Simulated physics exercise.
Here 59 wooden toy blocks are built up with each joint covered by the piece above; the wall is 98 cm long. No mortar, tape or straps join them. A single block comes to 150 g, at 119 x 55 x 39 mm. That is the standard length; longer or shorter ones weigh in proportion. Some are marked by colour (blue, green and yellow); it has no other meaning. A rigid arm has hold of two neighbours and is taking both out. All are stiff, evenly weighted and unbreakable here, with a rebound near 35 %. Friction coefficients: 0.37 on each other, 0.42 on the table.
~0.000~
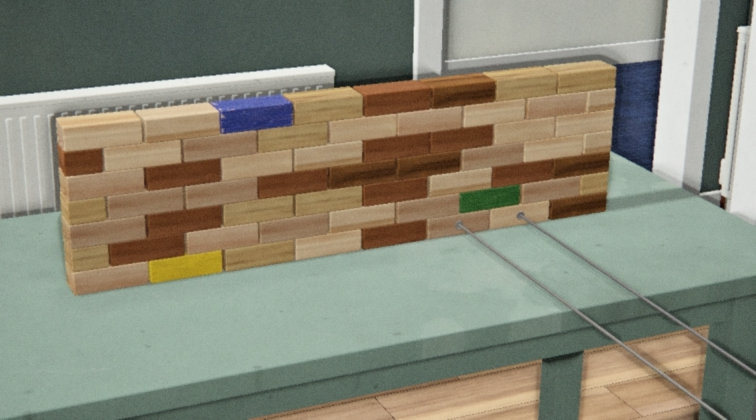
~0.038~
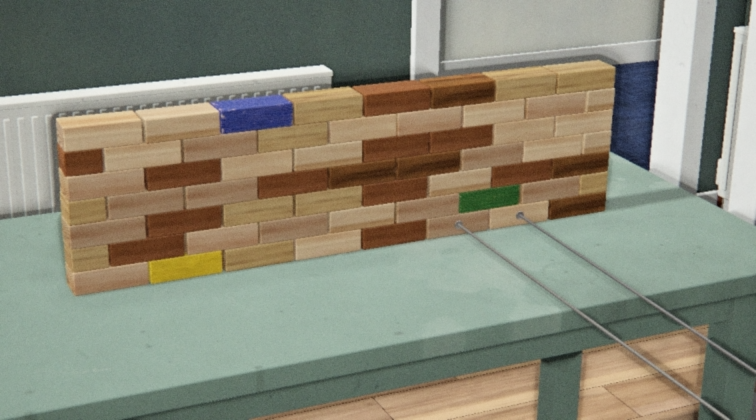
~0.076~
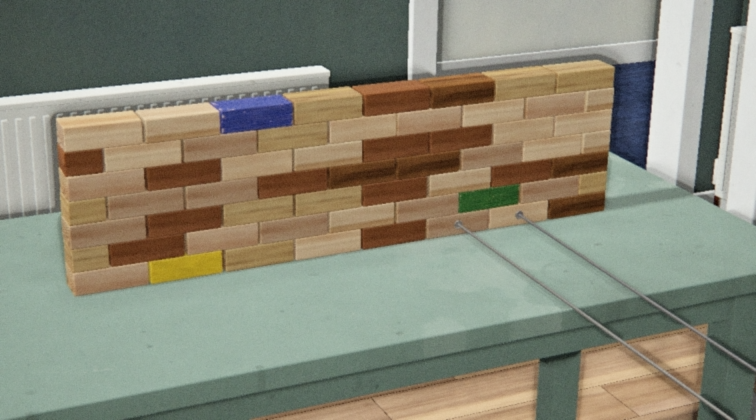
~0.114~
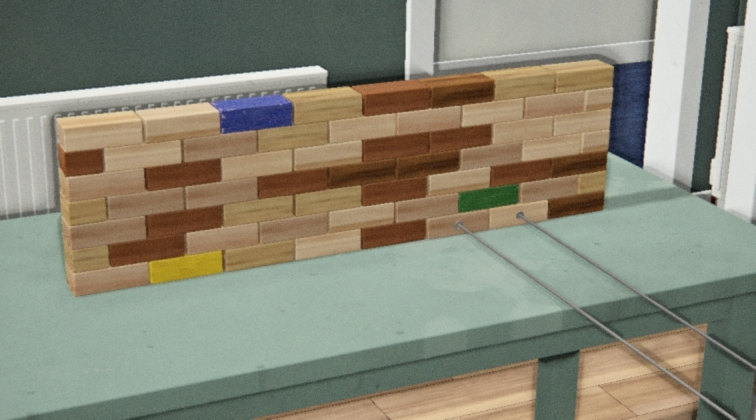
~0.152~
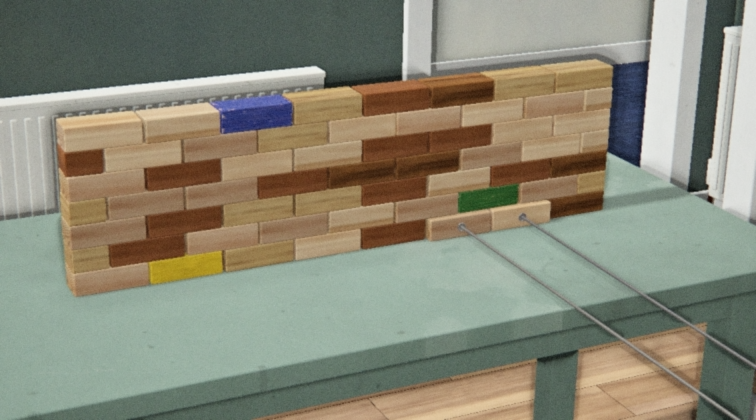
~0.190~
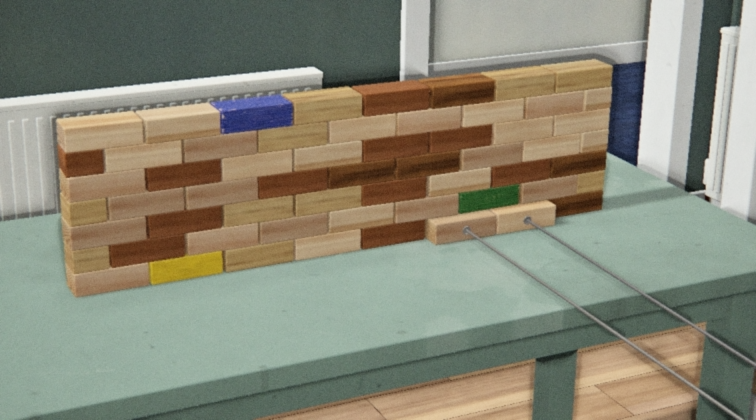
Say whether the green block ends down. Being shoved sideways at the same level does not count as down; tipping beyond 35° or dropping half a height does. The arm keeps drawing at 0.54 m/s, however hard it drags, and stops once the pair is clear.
It comes down.
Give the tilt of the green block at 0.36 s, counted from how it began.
Some 0°.
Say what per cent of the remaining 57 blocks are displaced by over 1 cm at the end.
25 per cent.
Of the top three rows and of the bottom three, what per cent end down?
Top 0, bottom 0 per cent.
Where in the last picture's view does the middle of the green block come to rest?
At about (493, 222).
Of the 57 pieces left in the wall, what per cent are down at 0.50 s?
0 per cent by then.
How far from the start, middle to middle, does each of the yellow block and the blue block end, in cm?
Yellow 0, blue 0.
After 0.25 s, none of the 57 other blocks down, 21 disturbed; green block shifted 16 mm.
After 0.36 s, 1 of the 57 other blocks down; green block 39 mm lower.
At rest (0.9 s), 1 of the 57 other blocks down; green block 39 mm lower; blue block unmoved; yellow block unmoved. As the last picture would show them, middles, green block near (493, 223), blue block near (252, 114).
